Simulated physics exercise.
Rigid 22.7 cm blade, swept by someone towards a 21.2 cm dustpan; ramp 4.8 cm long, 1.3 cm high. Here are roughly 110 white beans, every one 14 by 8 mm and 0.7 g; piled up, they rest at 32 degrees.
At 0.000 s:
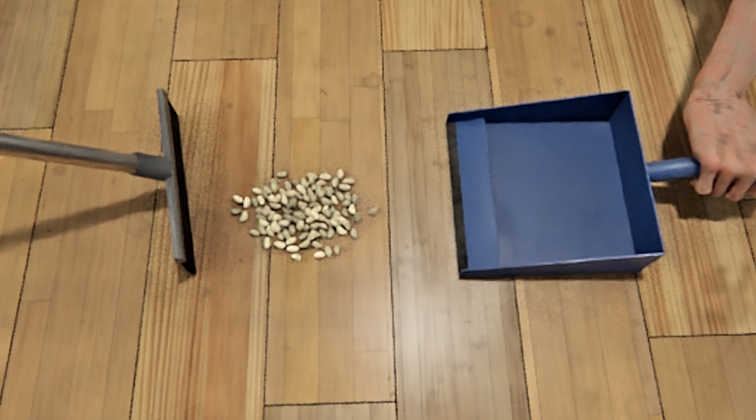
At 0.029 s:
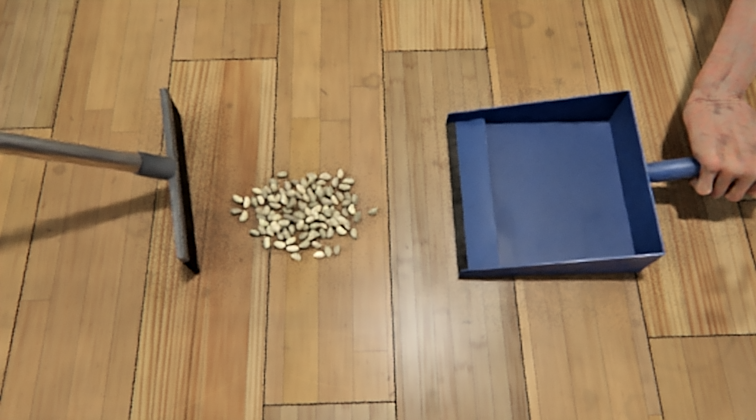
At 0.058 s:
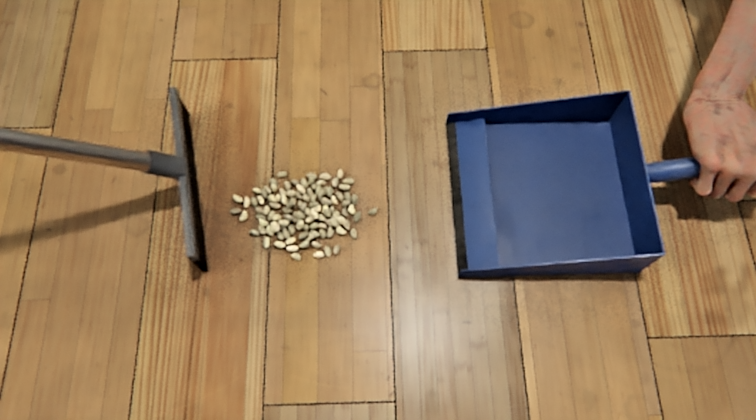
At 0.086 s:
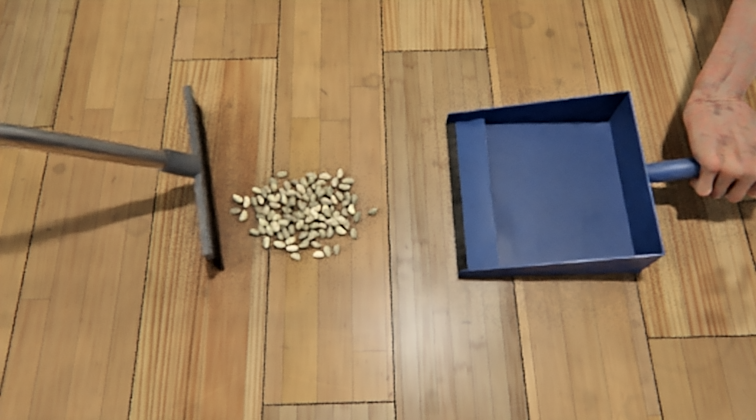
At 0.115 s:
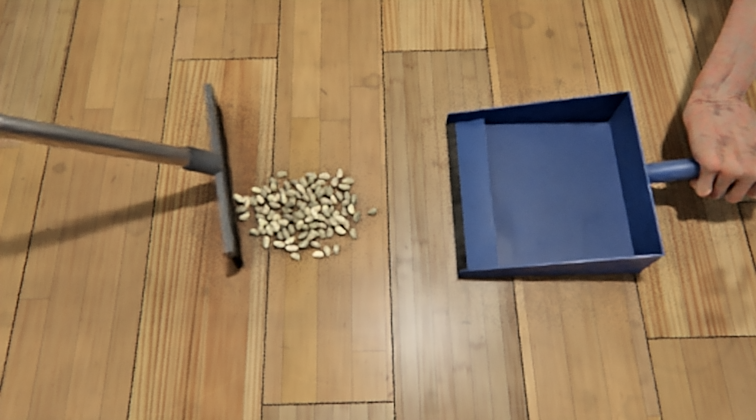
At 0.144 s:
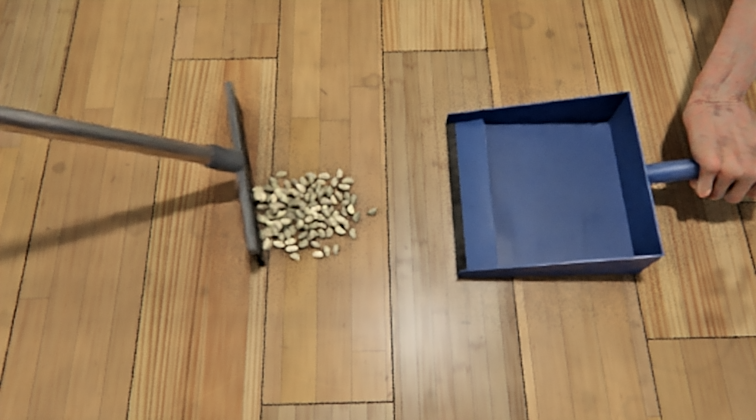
The footage shows a rigid blade on a handle sliding right across a wooden floor to a pile of white beans, pressing into its left edge and shifting some, while a hand at right holds a blue dustpan still.
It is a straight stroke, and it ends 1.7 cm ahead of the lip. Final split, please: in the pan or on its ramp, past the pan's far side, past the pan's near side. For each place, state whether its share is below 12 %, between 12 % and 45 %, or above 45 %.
In order: Pan: A modest portion lands there. Far side: A scattering lands there. Near side: A scattering lands there.
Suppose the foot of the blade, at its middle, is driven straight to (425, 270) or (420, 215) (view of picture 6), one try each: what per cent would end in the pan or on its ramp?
Some 10 and 25 per cent.
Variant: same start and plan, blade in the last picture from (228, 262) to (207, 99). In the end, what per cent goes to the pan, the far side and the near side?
Pan 15, far 5, near 5.
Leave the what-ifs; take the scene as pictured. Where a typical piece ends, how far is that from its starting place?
20 cm, roughly.
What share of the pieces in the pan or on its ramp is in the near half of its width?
Estimate: Close to 50 %.
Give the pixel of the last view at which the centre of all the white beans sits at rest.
I'd put it at about (449, 183).
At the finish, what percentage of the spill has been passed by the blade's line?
Roughly 5 percent of it.
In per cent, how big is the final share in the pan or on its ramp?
Estimate: Near 30 %.
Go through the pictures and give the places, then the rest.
In the first frame, blade from (180, 258) to (163, 96), moved 0.0 cm, 0 of the pieces shifted so far; middle of the pieces at (302, 215); pan at (553, 193).
In the second frame, blade from (184, 258) to (166, 96), moved 0.4 cm, 0 of the pieces shifted so far; middle of the pieces at (302, 215).
In the third frame, blade from (193, 256) to (175, 95), moved 1.5 cm, 0 of the pieces shifted so far; middle of the pieces at (301, 215).
In the fourth frame, blade from (209, 254) to (190, 93), moved 3.3 cm, 0 of the pieces shifted so far; middle of the pieces at (301, 214).
In the fifth frame, blade from (231, 252) to (210, 91), moved 5.9 cm, 1 of the pieces shifted so far; middle of the pieces at (301, 214).
In the sixth frame, blade from (254, 250) to (230, 89), moved 8.5 cm, 26 of the pieces shifted so far; middle of the pieces at (307, 211); pan at (553, 194). The blade's pace is about 0.90 m/s, heading 4 degrees away from the viewer's side.
Then, at 0.28 s, middle of the blade 14 cm from the lip; 0 % over the lip, far side 0 %, near side 5 %.
Then, at 0.36 s, middle of the blade 7 cm from the lip; 0 % over the lip, far side 5 %, near side 5 %.
After 0.59 s, middle of the blade 4 cm from the lip; 35 % over the lip, far side 10 %, near side 5 %.
By 2.1 s all is still; pan 30 %, far side 10 %, near side 5 %, in front of the lip or behind the blade 55 %.
